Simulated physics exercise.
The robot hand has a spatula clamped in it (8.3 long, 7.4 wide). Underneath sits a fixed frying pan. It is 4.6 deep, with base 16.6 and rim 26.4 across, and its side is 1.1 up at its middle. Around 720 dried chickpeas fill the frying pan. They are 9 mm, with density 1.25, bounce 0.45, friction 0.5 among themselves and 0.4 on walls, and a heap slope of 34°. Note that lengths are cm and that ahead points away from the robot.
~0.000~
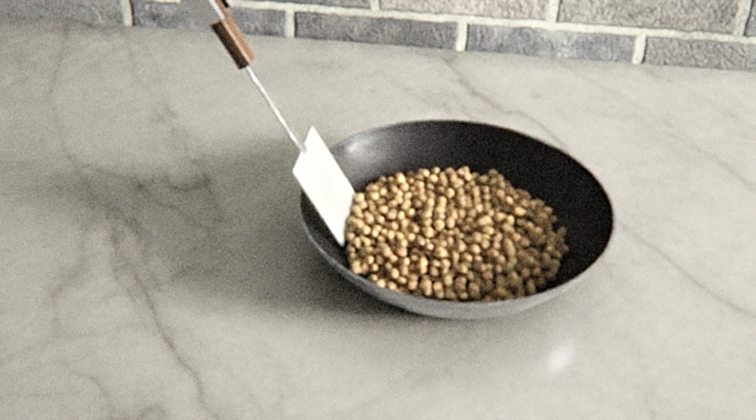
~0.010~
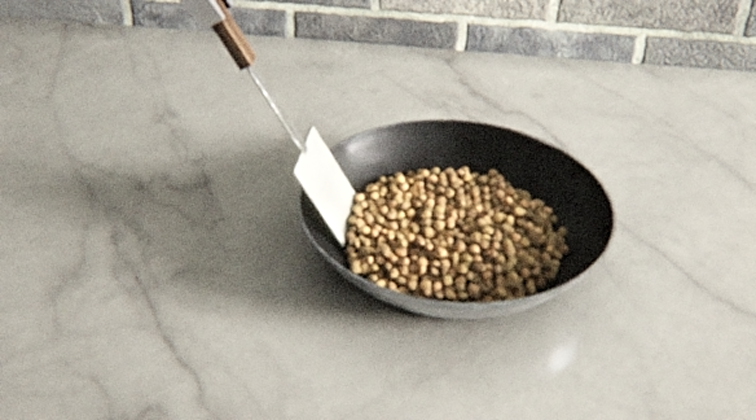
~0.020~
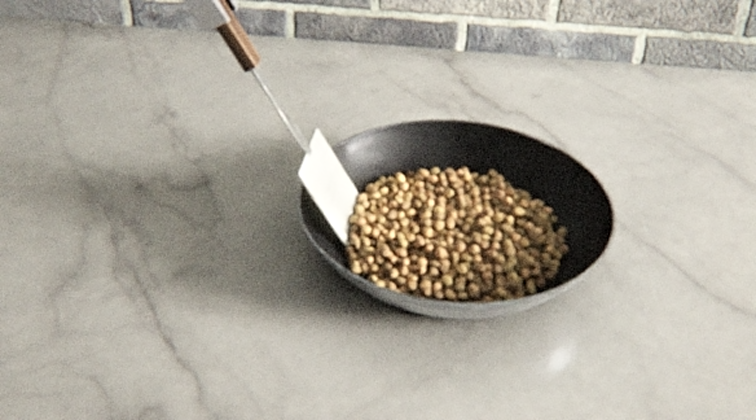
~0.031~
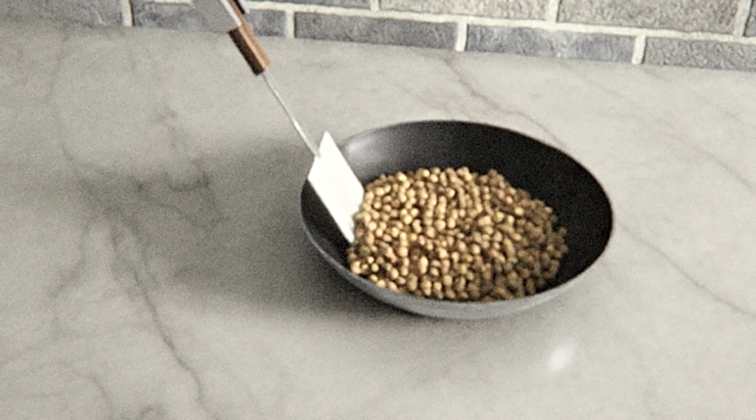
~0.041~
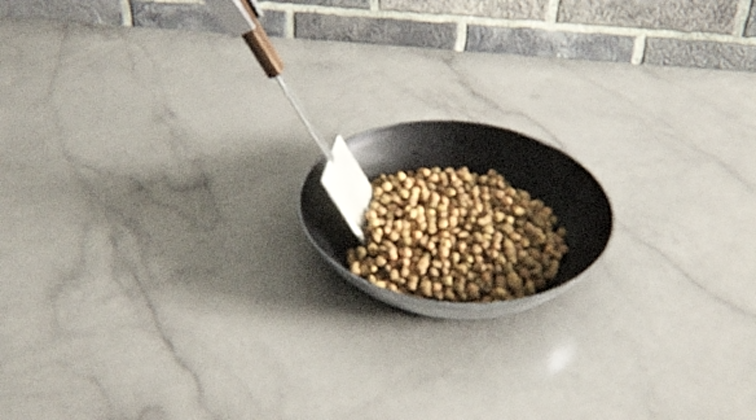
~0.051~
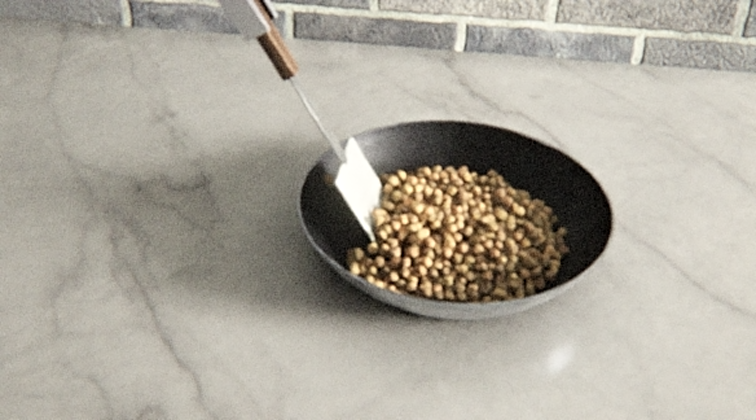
A spatula with a white blade slid slowly to the right from the left side of a dark frying pan, nudging the edge of a heap of chickpeas while the pan stayed still.
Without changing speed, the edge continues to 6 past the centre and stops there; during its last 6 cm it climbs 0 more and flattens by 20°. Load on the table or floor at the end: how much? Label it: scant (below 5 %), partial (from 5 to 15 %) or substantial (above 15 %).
Scant (below 5 %).
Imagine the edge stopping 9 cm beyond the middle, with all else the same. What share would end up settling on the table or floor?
In that case some 10 per cent.
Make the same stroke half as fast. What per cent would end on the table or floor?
0 per cent, roughly.
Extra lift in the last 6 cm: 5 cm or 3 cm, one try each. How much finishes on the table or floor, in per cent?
Near 10 and 5 percent respectively.
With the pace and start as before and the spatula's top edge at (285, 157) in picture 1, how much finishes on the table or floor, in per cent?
I'd estimate close to 0 per cent.
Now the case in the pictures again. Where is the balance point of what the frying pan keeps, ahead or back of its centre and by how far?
Some 4.5 cm ahead of the centre.
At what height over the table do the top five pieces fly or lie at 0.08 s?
Roughly 7 cm above the table.
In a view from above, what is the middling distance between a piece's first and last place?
Some 4 centimetres.
After 0.08 s, sloping 61°, highest piece 11 above the table; 716 in the frying pan, 1 on the blade or in flight.
After 0.12 s, sloping 55°, highest piece 17 above the table; 716 in the frying pan, 1 on the blade or in flight.
After 0.33 s, sloping 41°, highest piece 31 above the table; 709 in the frying pan, 7 on the table or floor, 1 on the blade or in flight.
After 1.38 s, sloping 41°, highest piece 5 above the table; 709 in the frying pan, 8 on the table or floor.
In the end, 709 in the frying pan, 8 on the table or floor. That is 1 % on the table or floor.
